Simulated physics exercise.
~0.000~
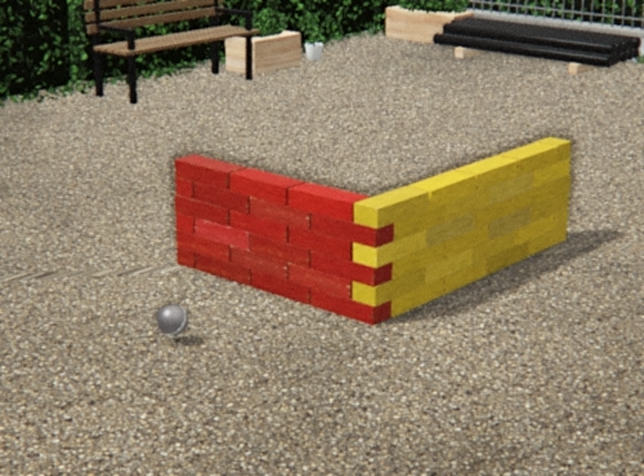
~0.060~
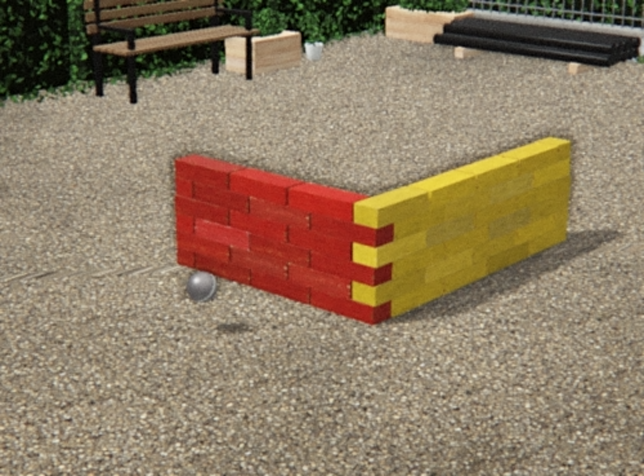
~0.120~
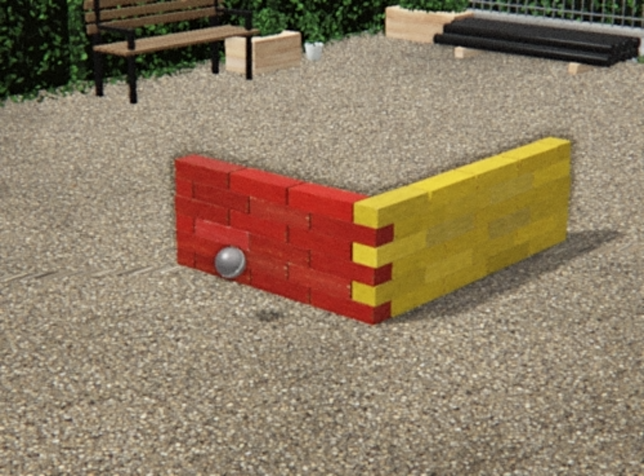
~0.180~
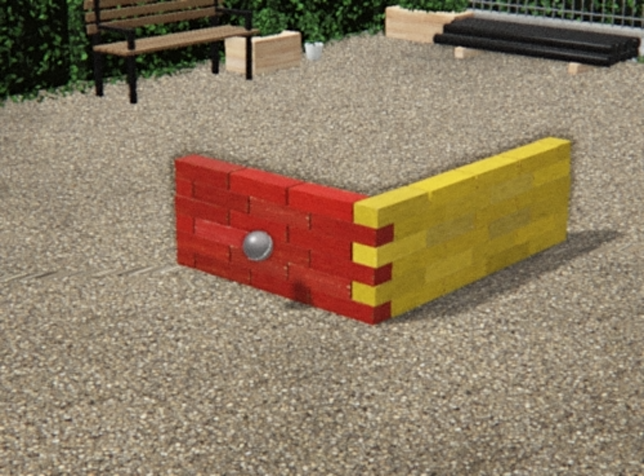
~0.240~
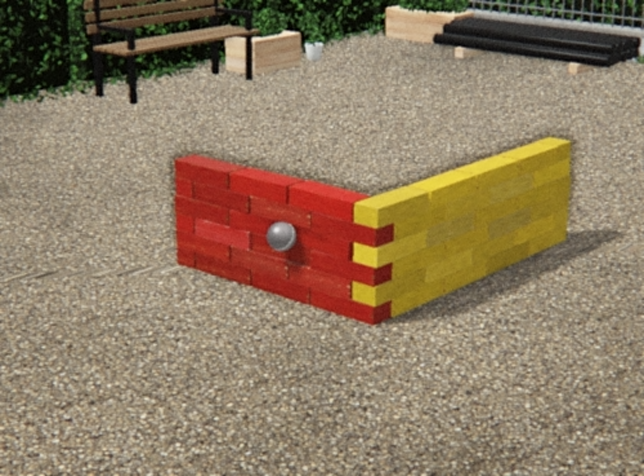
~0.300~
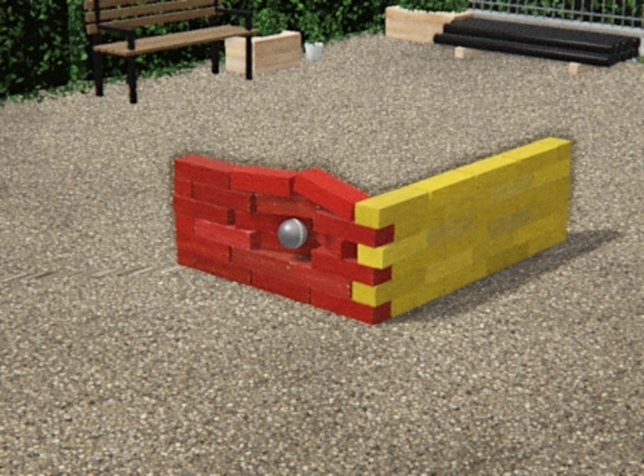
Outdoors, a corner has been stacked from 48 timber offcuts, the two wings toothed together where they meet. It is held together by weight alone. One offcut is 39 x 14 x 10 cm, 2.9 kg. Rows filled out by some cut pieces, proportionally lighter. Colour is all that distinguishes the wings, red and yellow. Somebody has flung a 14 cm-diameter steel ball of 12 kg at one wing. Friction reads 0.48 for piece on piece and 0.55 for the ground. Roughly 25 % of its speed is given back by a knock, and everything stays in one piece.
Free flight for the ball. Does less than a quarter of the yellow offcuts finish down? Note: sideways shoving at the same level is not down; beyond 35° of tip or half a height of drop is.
Yes, less than a quarter do.
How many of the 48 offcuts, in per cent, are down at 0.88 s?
At that instant, 10 percent.
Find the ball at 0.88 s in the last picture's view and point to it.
Roughly at (348, 262).
Around 0.46 s, ball still moving; none of the 27 yellow offcuts down (1 of 48 in all colours); top yellow offcut unmoved; top red offcut tipped 3°.
Around 0.88 s, ball still moving; none of the 27 yellow offcuts down (6 of 48 in all colours); top yellow offcut tipped 8°; top red offcut tipped 20°, 32 mm lower.
Around 1.38 s, ball still moving; none of the 27 yellow offcuts down (8 of 48 in all colours); top yellow offcut tipped 6°; top red offcut tipped 34°, 27 cm lower.
Finally (2.2 s), ball rolling away; none of the 27 yellow offcuts down (8 of 48 in all colours); top yellow offcut displaced 6 cm; top red offcut tipped 43°, 35 cm lower. That is 0 per cent. Seen by the last camera, middles, top yellow offcut near (381, 204), top red offcut near (371, 256).
